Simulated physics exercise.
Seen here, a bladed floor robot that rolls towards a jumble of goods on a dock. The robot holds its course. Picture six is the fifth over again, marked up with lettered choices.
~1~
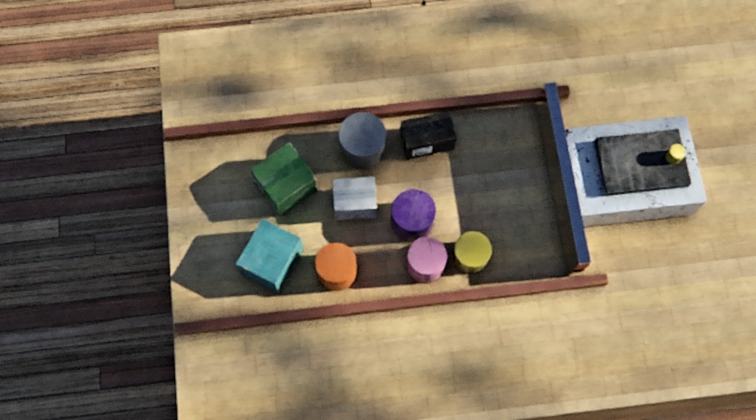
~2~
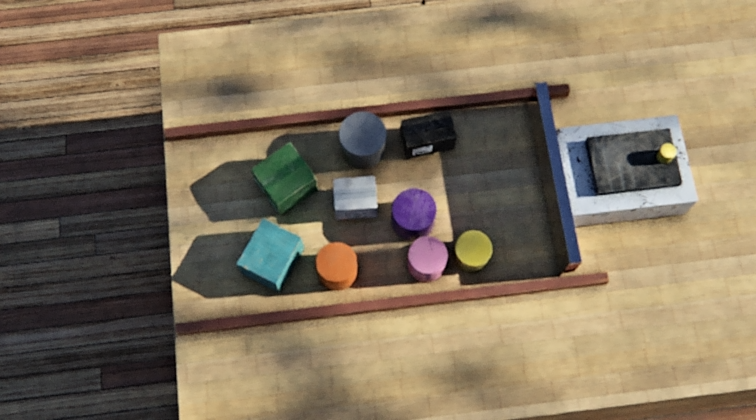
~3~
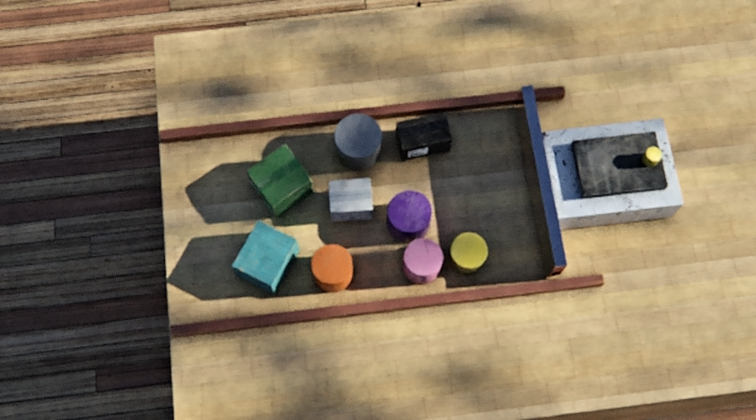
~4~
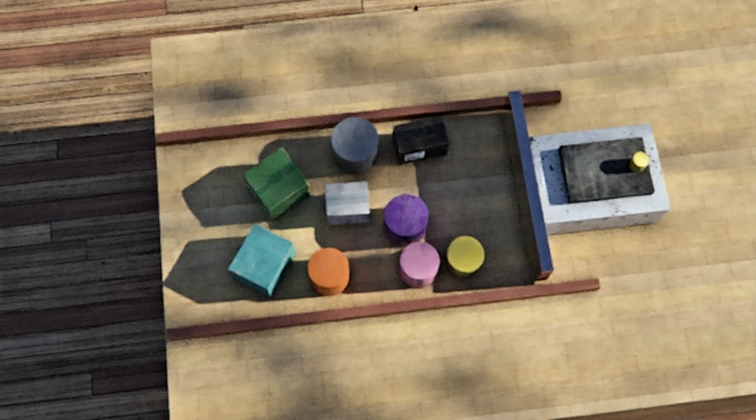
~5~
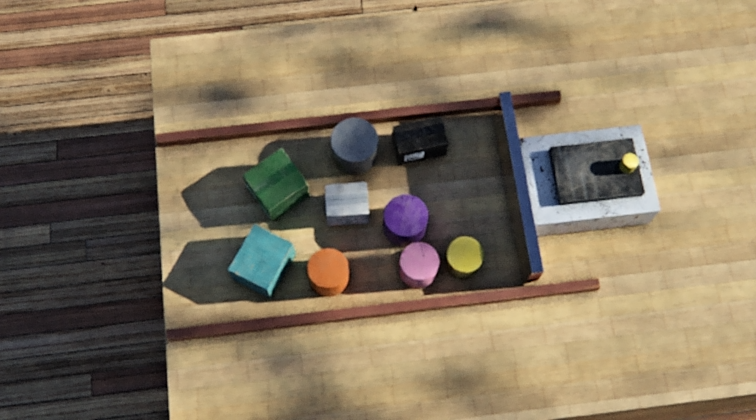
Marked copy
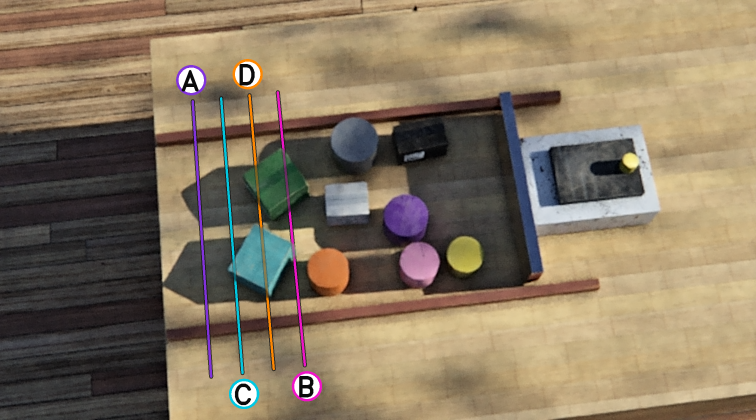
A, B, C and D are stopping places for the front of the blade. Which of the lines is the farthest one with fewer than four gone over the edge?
The farthest such stop is C.
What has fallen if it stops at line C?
The grey pail goes over.
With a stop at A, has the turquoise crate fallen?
Yes.
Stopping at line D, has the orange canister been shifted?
By then, yes.
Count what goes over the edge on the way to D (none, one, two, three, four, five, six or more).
The count is none.
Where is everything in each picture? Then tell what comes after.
Green box (285, 180); white parcel (355, 198); yellow pail (471, 253), in the first frame.
Robot (627, 162); pink canister (427, 259), in the second frame.
Robot (612, 165); turquoise crate (267, 258), in the third frame.
Robot (600, 170); black parcel (420, 140), in the fourth frame.
Robot (590, 172); green box (277, 186); white parcel (347, 204); yellow pail (463, 259), in the fifth frame.
On the marked copy, A at (201, 232); B at (291, 222); C at (231, 229); D at (261, 225).
With C. Early on, robot (487, 183); pink canister (364, 277); black parcel (376, 144).
Further on, robot (382, 195); grey pail (227, 154); turquoise crate (237, 253).
At the end, robot (301, 204); grey pail over the edge; turquoise crate (162, 263); one fallen.
As for the rest, A drops four; B is within the limit but short; D is within the limit but short.
